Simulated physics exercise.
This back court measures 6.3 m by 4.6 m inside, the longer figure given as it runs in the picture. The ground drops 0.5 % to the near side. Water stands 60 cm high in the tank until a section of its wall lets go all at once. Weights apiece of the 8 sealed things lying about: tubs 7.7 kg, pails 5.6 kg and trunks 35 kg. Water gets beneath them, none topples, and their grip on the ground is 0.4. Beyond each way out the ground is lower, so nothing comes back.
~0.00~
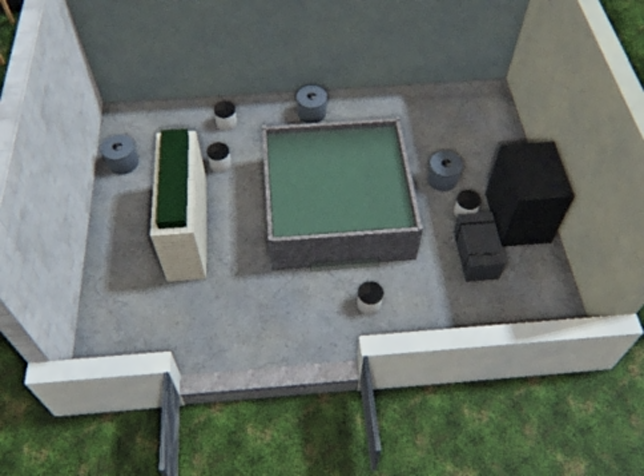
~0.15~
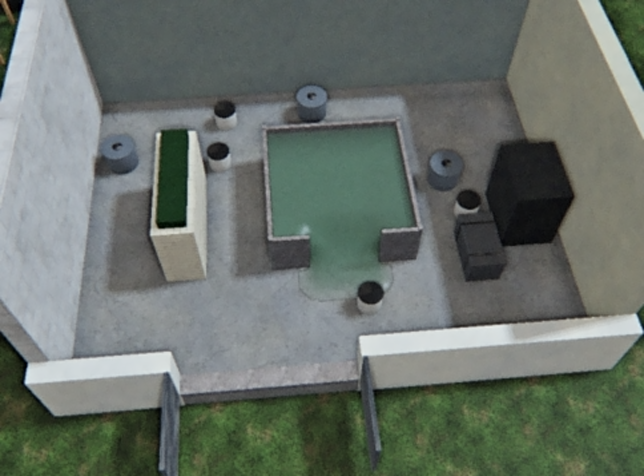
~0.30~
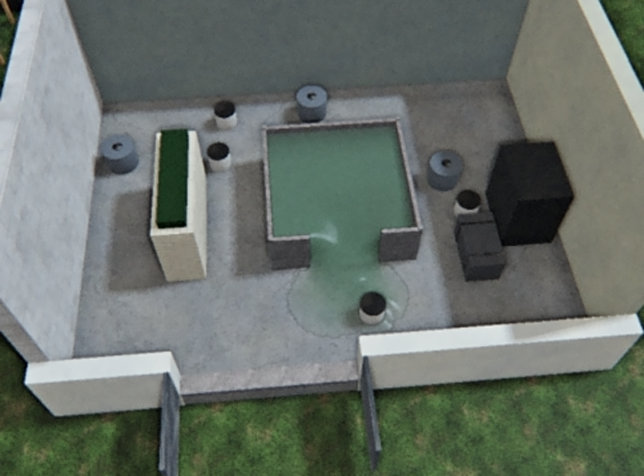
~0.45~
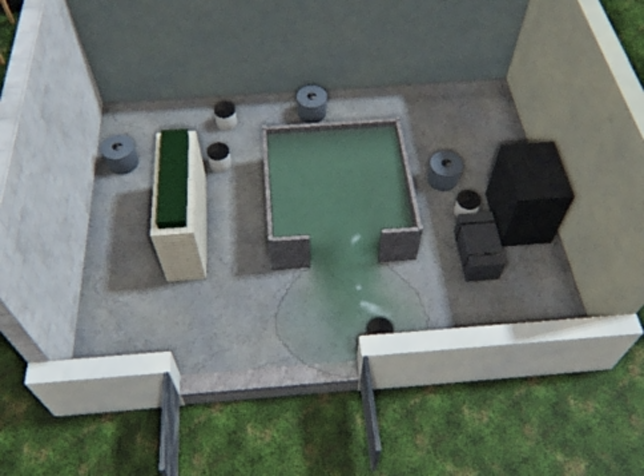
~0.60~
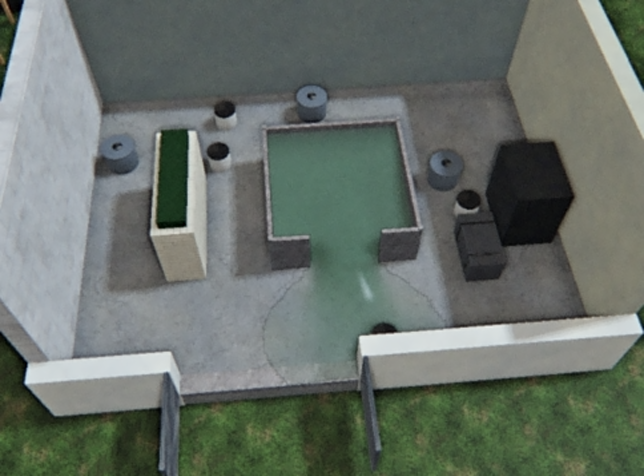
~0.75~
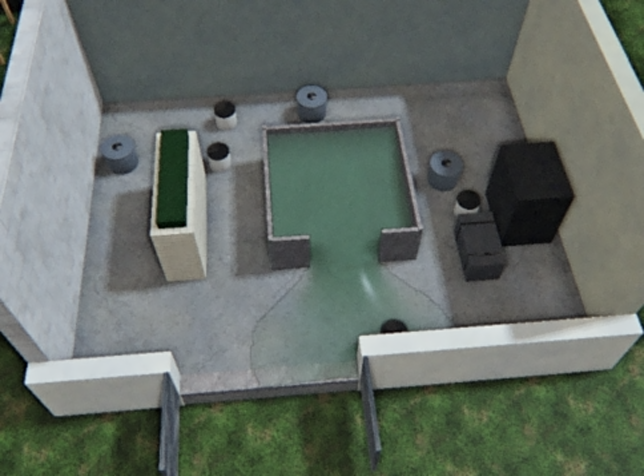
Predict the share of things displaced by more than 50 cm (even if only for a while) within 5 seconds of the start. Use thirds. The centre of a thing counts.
Share: Not even a third.
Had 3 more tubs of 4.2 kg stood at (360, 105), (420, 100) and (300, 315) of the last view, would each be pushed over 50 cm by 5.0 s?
In that order: Short of it, under, more.
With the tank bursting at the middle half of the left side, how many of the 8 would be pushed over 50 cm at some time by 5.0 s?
Then 4.
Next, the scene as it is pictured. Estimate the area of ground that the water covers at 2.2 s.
Roughly 9.5 m2.
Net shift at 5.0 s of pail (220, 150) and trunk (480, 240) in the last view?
In that order: 0 cm, 50 cm.
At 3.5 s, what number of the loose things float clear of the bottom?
I count 1.
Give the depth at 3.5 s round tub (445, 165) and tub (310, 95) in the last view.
Roughly 0 and 0 cm.
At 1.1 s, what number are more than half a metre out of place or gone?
By then 1.
After 1.1 s 1 of 8 are over 50 cm from their spots; 1 afloat.
After 2.2 s 1 of 8 are over 50 cm from their spots; 0 afloat.
After 3.5 s 1 of 8 are over 50 cm from their spots; 1 afloat.
After 5.0 s 2 of 8 are over 50 cm from their spots, and 2 have been at some point; 1 afloat.
